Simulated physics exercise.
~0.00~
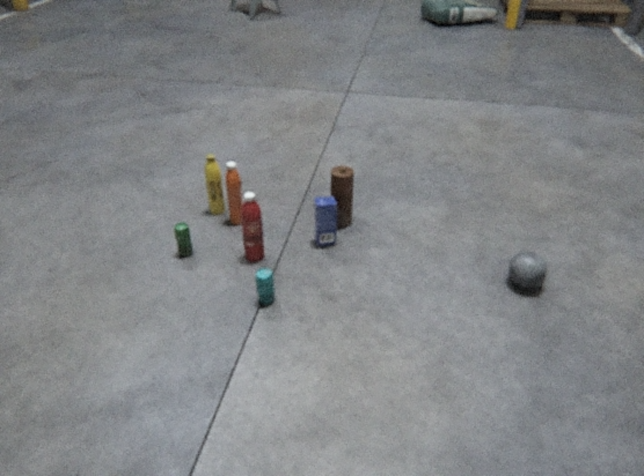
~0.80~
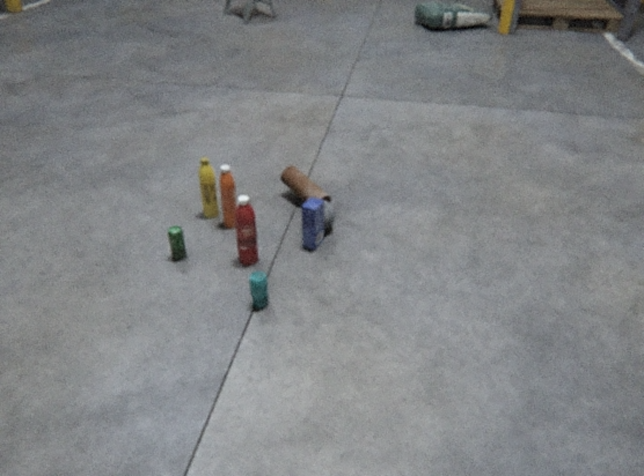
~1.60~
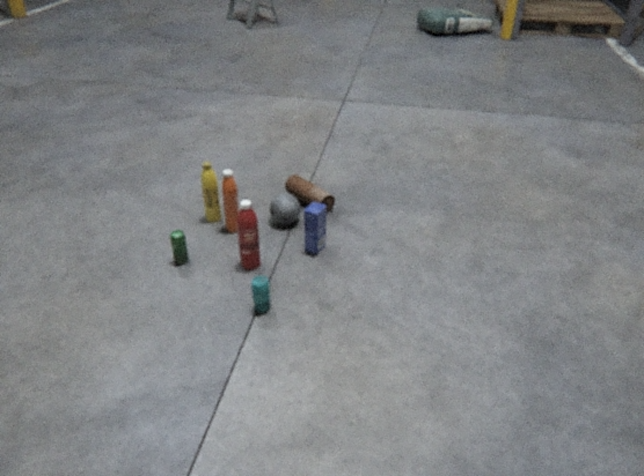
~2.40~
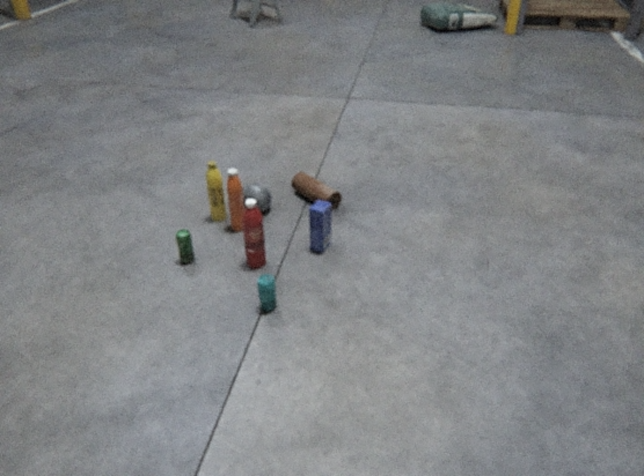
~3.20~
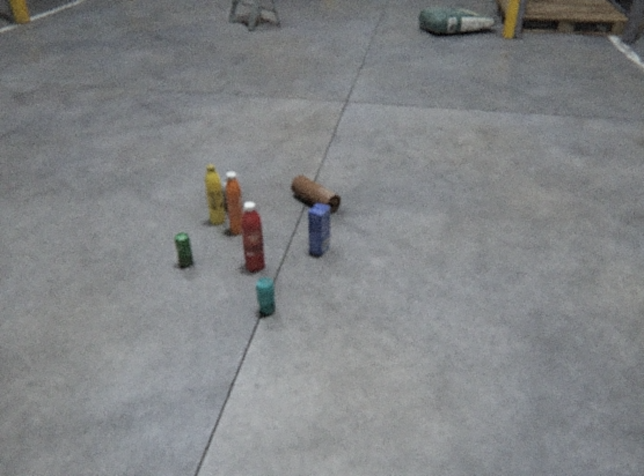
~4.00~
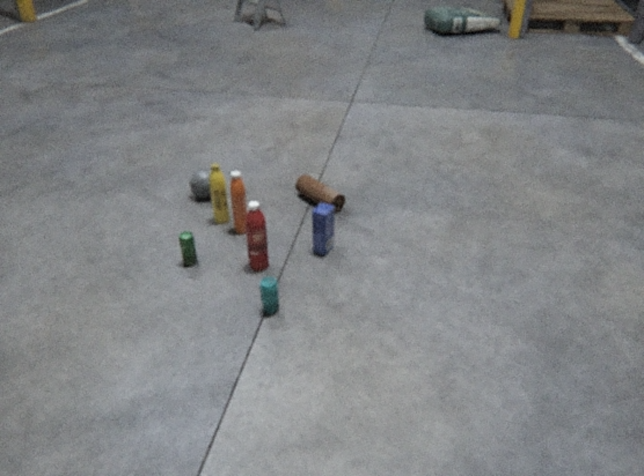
On a grey concrete floor in what looks like a warehouse, a loose group of bottles, cans, a blue carton and an upright brown roll stands left of centre, with a grey ball off to the right. The ball moves left to the group, and the brown roll topples onto its side behind the blue carton. The ball carries on leftward past the fallen roll, then passes behind the orange and yellow bottles, briefly hidden from view. It ends partly visible just left of the yellow bottle, with the roll still lying down and everything else upright.
